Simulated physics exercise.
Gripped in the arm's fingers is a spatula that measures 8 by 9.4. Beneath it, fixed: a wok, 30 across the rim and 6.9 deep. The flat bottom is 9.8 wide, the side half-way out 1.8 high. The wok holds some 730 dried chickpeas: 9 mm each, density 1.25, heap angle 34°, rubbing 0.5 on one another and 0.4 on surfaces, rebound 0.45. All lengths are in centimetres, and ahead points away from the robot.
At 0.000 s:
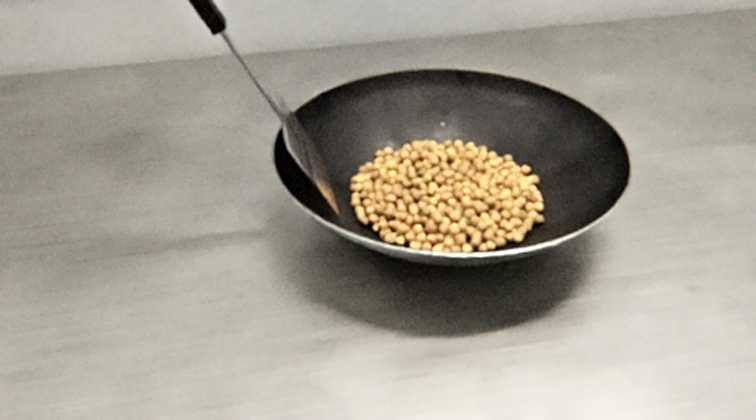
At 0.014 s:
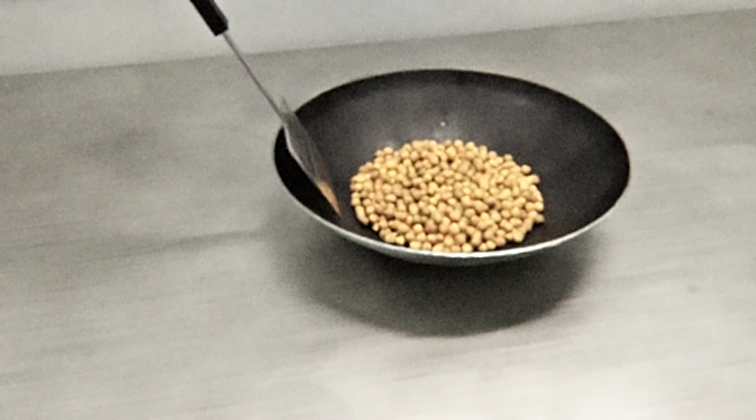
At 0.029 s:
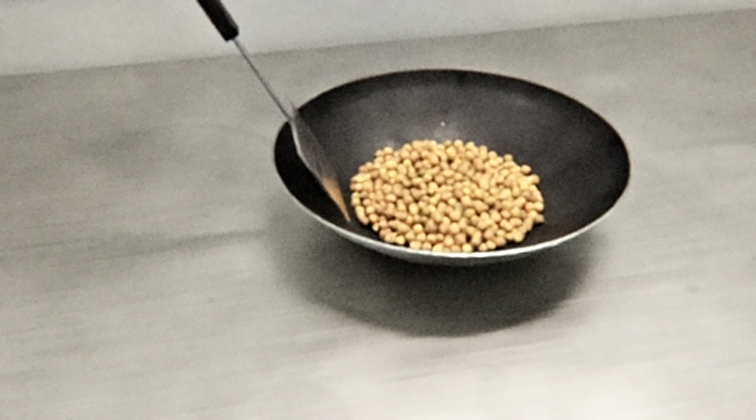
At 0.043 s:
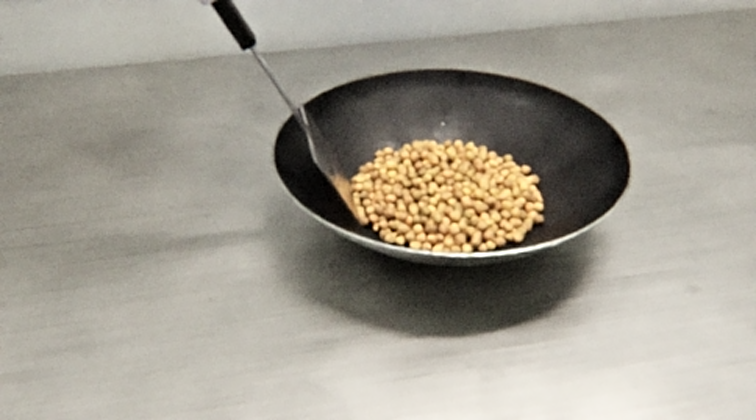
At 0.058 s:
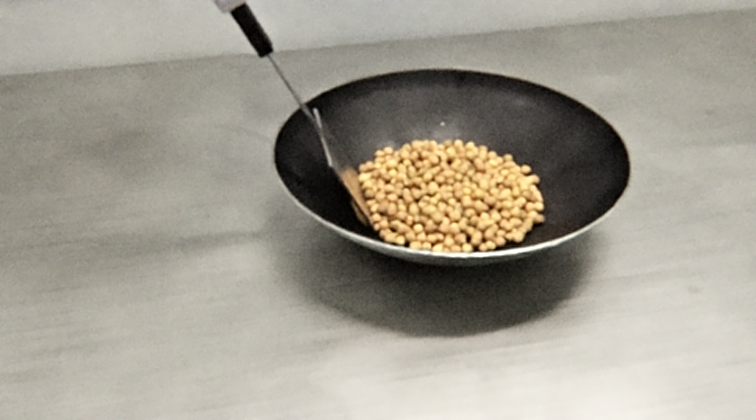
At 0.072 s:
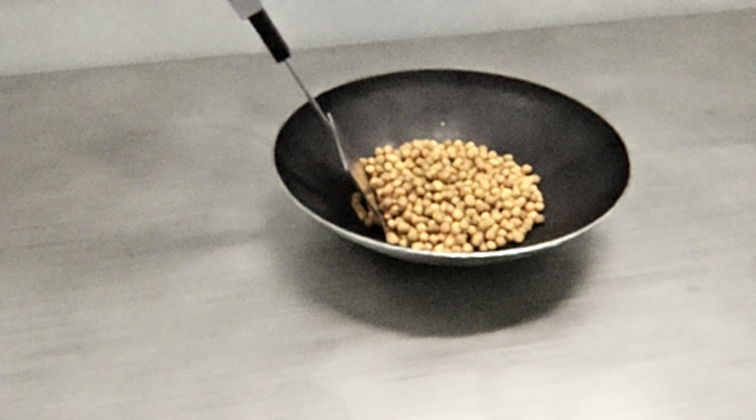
A spatula with a black handle slid down and to the right inside a dark wok, reaching the left edge of a heap of chickpeas and pushing slightly into it while the wok stayed still.
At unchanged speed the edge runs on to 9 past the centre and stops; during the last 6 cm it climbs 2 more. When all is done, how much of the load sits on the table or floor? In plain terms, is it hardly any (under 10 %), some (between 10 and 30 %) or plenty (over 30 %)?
Some - between 10 and 30 %.
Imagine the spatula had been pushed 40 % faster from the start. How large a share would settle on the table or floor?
Approx. 35 per cent.
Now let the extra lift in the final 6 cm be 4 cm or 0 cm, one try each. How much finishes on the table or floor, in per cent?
Near 20 and 20 percent respectively.
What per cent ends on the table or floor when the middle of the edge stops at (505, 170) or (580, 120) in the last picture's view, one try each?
About 0 and 40 per cent.
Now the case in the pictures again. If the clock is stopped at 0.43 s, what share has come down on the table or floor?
10 %.
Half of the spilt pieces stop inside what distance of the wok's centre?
Close to 26 cm from the centre.
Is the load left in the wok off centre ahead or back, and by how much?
Offset forward: Around 4.5 cm.
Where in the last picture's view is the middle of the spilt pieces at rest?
(689, 171) or thereabouts.
After 0.14 s, sloping 64°, highest piece 8 above the table; 730 in the wok.
After 0.20 s, sloping 64°, highest piece 10 above the table; 730 in the wok.
After 0.43 s, sloping 64°, highest piece 8 above the table; 589 in the wok, 83 on the table or floor, 58 on the blade or in flight.
After 1.48 s, sloping 64°, highest piece 8 above the table; 589 in the wok, 141 on the table or floor.
In the end, 589 in the wok, 141 on the table or floor. That is 19 % on the table or floor.
